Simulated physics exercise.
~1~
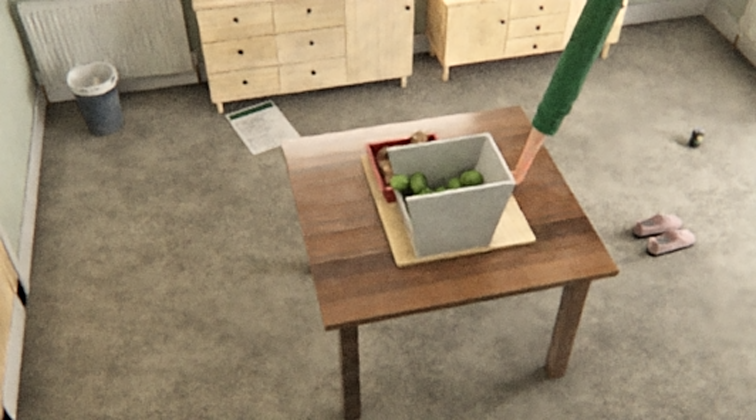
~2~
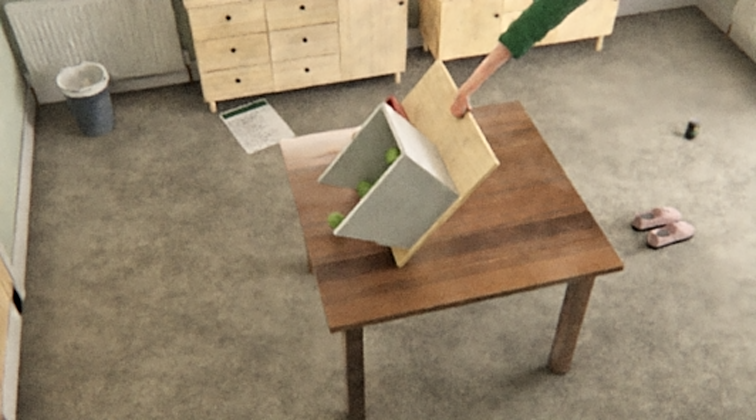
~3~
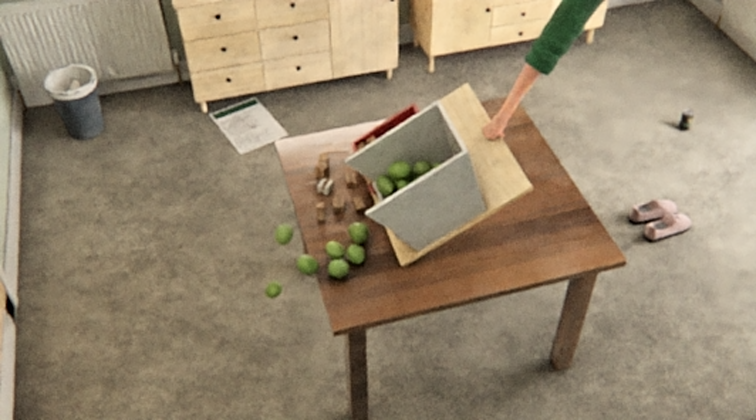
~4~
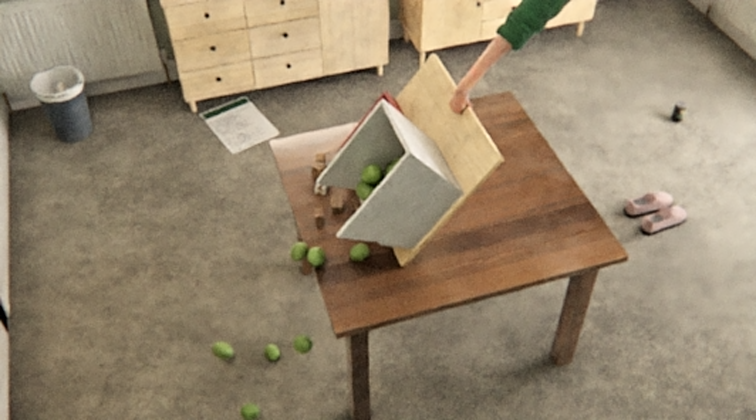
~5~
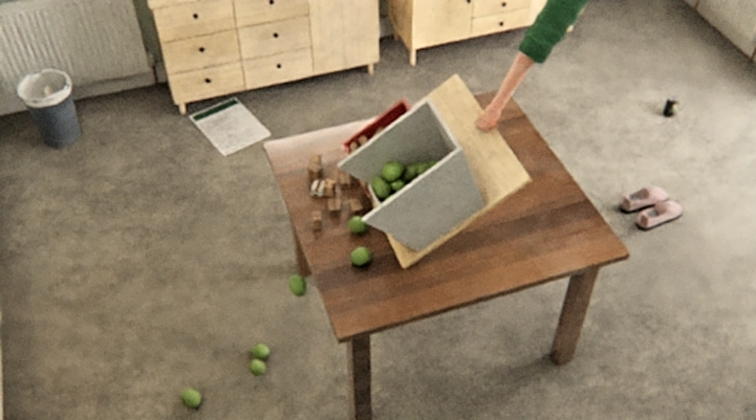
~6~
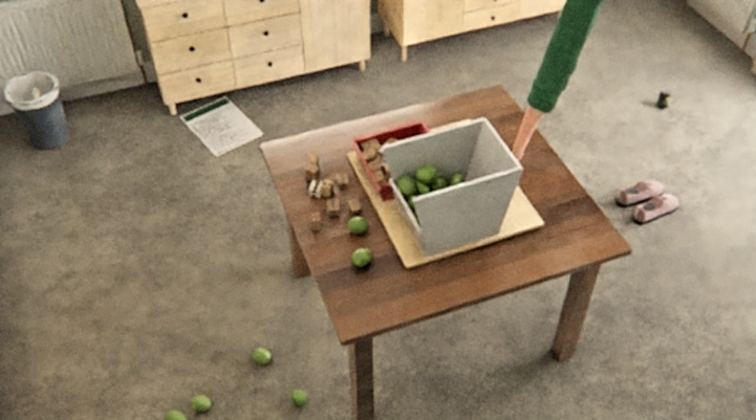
The clip opens on a wooden table where a white crate of green limes and a smaller red crate of little brown parcels sit on a pale board, with a hand at its right end. The hand lifts that end steeply, tipping both crates to the left. Limes and parcels spill onto the tabletop, and some limes drop off the left edge. The board dips partway, rises steeply again, then starts down once more as fallen limes roll across the floor. Finally the board is lowered nearly flat, with many limes still in the white crate and others scattered on table and floor.
